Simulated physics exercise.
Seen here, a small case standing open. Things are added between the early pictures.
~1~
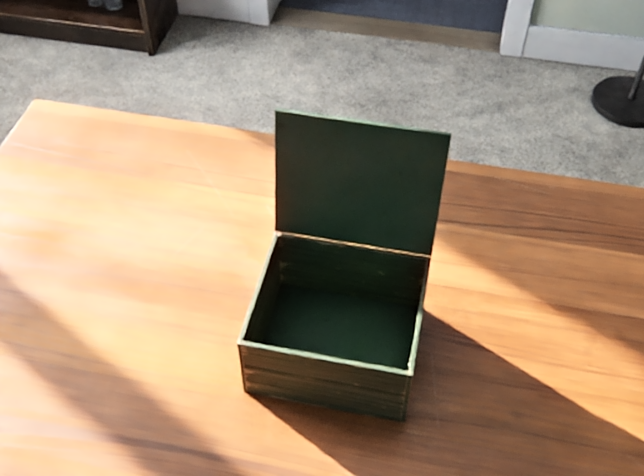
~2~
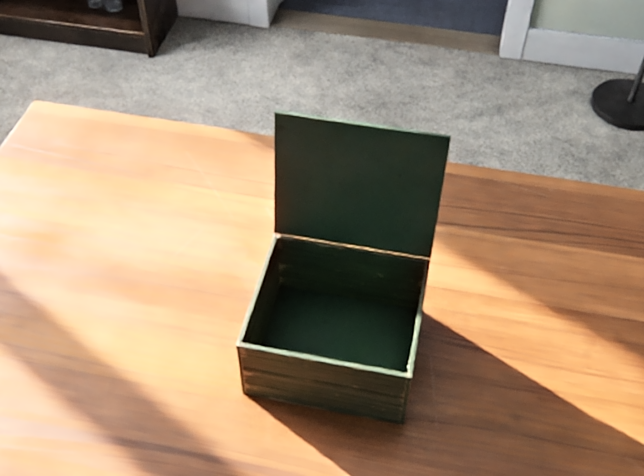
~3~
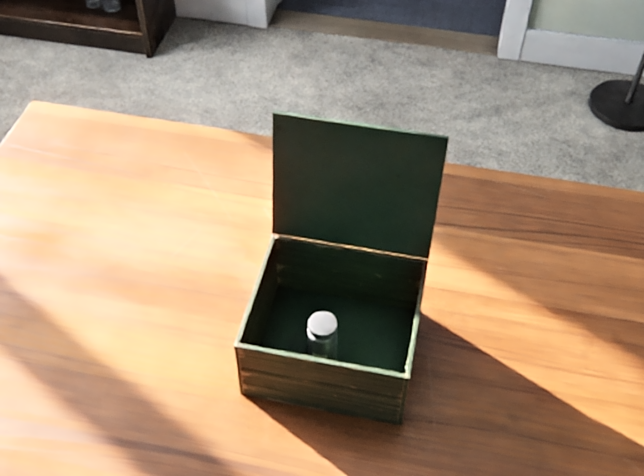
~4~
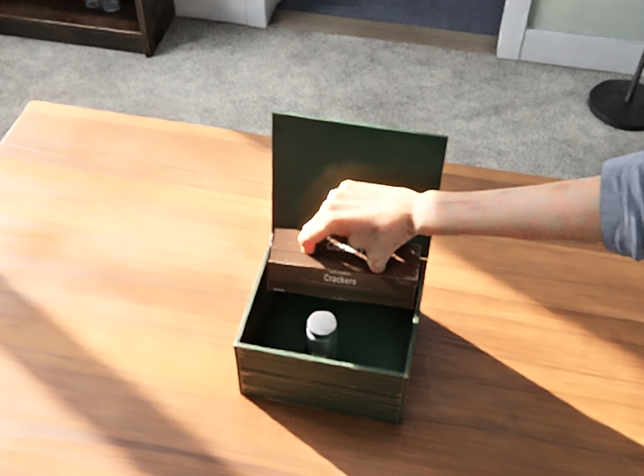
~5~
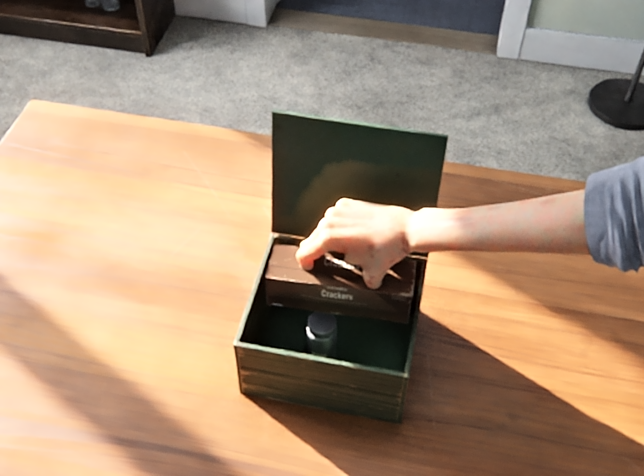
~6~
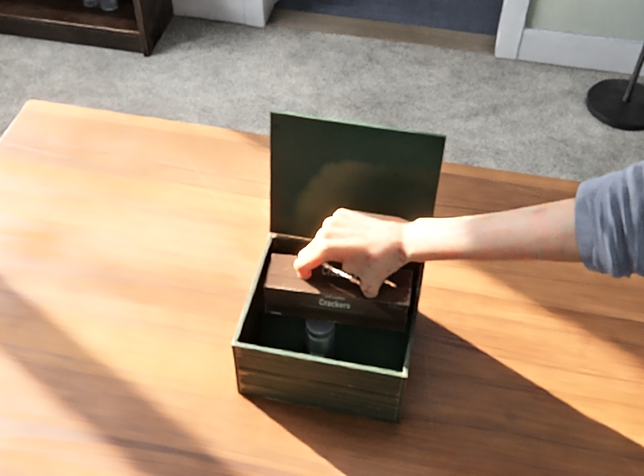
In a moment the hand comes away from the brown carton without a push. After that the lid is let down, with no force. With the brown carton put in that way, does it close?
The lid shuts flat.
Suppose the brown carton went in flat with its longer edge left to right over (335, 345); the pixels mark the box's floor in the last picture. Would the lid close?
Then it sits on the rim.
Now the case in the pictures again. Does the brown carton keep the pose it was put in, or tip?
It tips.
Then, 0.40 s later than the last frame, brown carton on its side near (335, 309).
Then, 1.40 s later than the last frame, lid 72° above the rim; brown carton on its side near (336, 314).
Then, 1.80 s later than the last frame, lid 47° above the rim; brown carton on its side near (336, 314).
Then, 2.30 s later than the last frame, lid 9° above the rim; brown carton on its side near (336, 314).
When it is over, lid shut; lying over in the box, brown carton; grey shaker as before. End places, in pixels of the last picture, brown carton near (336, 314).
